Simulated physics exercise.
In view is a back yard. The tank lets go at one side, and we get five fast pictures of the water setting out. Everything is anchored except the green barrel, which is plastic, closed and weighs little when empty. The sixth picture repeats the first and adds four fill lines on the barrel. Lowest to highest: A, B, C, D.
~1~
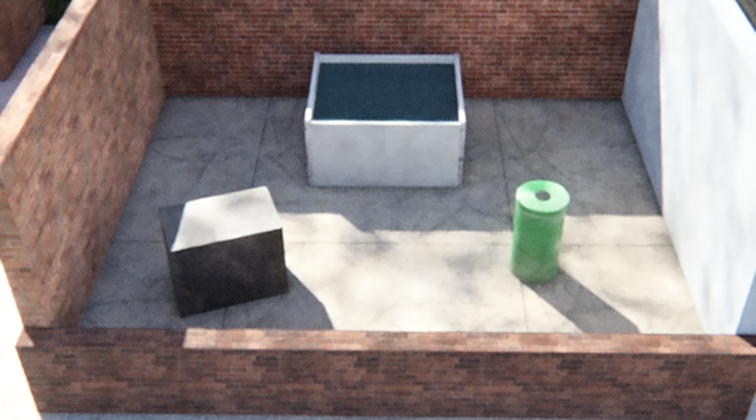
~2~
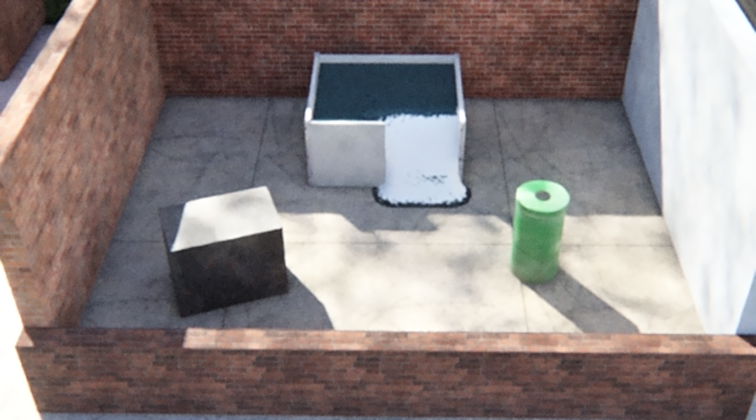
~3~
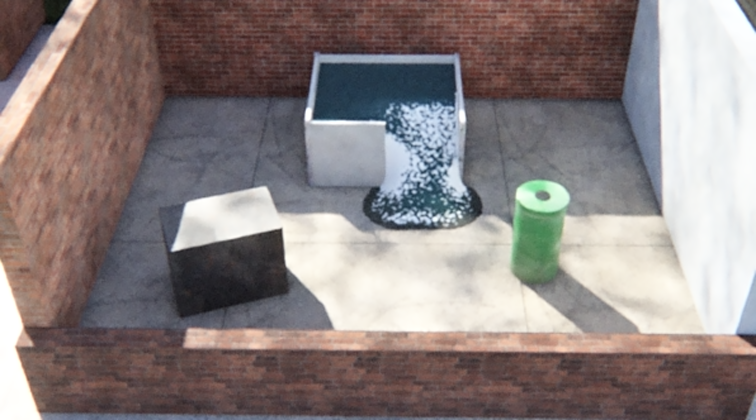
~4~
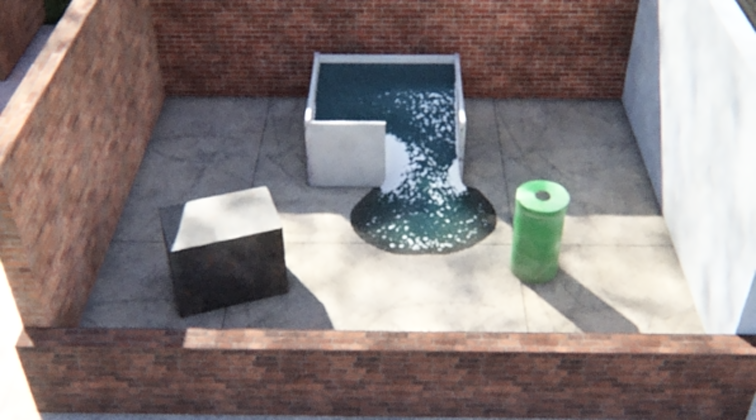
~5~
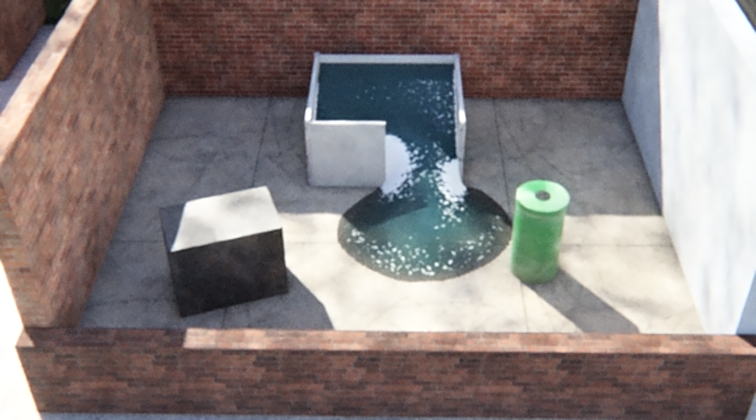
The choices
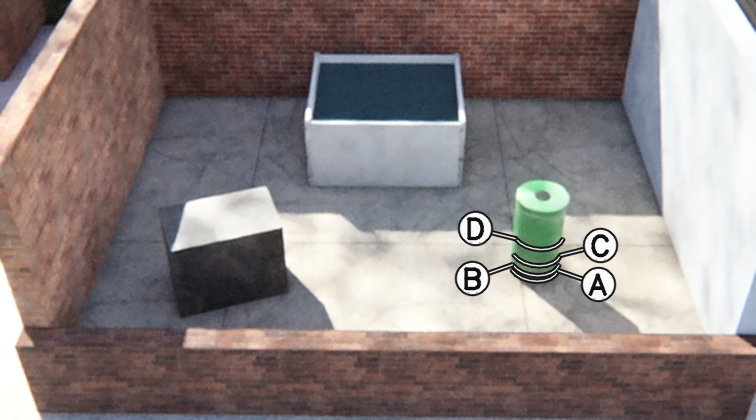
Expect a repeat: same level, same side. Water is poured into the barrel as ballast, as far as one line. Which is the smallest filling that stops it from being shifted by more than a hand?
Choose D.
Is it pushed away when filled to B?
Yes, that goes wrong.
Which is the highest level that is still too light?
Here it is level C.
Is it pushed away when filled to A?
Yes, it does.
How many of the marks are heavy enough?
One of them.
In white, A at (536, 281); B at (537, 275); C at (539, 265); D at (541, 249); from the bottom up A, B, C, D.
With A, it is pushed about 4 times its own width away.
With B, it is pushed about 3 times its own width away.
With C, it is pushed about its own width away.
With D, it does not move.
